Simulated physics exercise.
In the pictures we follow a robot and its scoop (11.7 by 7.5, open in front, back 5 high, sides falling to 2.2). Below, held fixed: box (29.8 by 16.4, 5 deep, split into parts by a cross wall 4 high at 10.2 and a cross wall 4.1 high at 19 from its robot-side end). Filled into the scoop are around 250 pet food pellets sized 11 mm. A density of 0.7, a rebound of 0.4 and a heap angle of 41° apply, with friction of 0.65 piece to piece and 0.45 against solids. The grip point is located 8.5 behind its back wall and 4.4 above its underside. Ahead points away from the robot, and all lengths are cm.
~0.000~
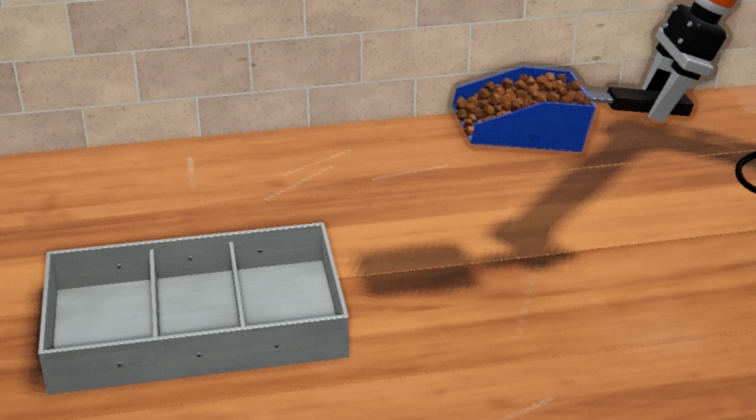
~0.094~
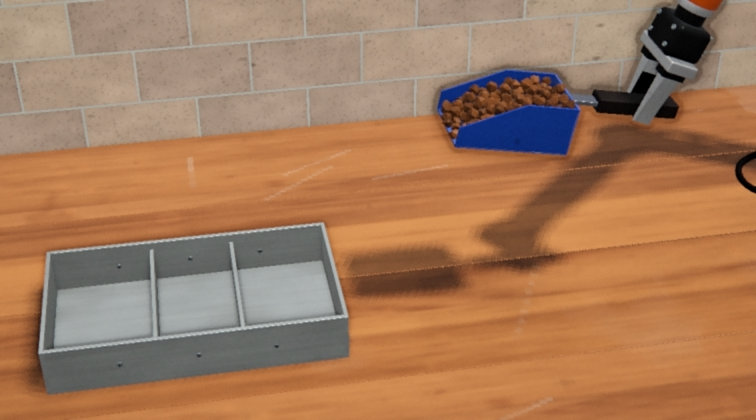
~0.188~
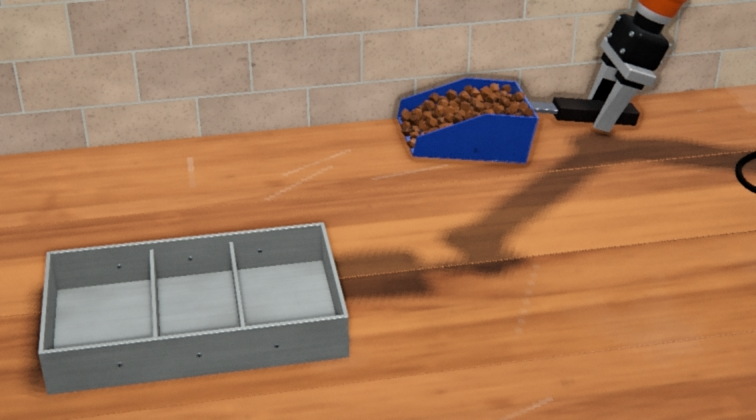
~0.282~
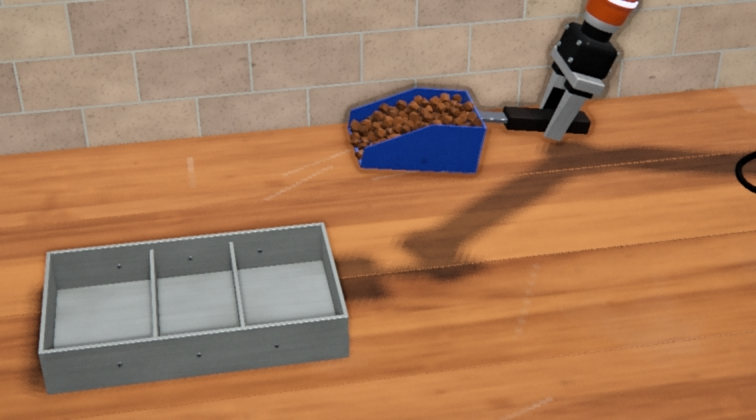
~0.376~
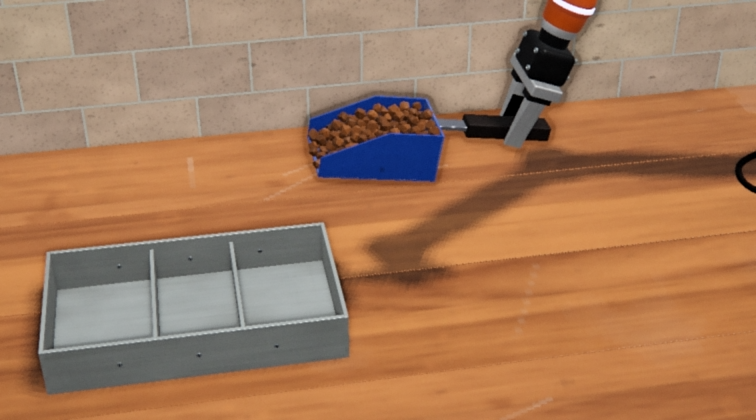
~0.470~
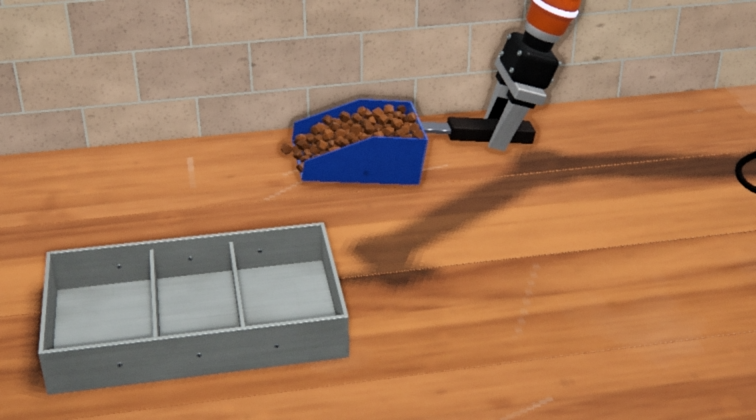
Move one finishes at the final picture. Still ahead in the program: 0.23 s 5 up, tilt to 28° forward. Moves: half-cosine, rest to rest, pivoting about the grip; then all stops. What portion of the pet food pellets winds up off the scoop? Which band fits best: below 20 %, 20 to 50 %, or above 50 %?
Best fit: Above 50 %.
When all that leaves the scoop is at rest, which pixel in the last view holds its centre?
It ends up close to (298, 300).
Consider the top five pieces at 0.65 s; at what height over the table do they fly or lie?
Somewhere around 22 cm above the tabletop.
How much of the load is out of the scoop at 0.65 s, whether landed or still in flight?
Around 5 percent at that moment.
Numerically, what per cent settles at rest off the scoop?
Around 100 in a hundred.
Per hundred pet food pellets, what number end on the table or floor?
The share is near 5 per cent.
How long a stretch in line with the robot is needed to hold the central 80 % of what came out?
The stretch is around 8 cm.
After 0.56 s, tilted 4° forward, highest piece 22 above the table; 250 on the scoop, 2 in flight or on a rim.
After 0.65 s, tilted 24° forward, highest piece 22 above the table; 242 on the scoop, 7 in the robot-side part, 3 in flight or on a rim.
After 0.90 s, tilted 28° forward, highest piece 21 above the table; 204 on the scoop, 28 in the robot-side part, 8 on the table or floor, 12 in flight or on a rim.
After 1.95 s, tilted 28° forward, highest piece 4 above the table; 243 in the robot-side part, 9 on the table or floor.
At rest, 243 in the robot-side part, 9 on the table or floor. That is 100 % off the scoop.
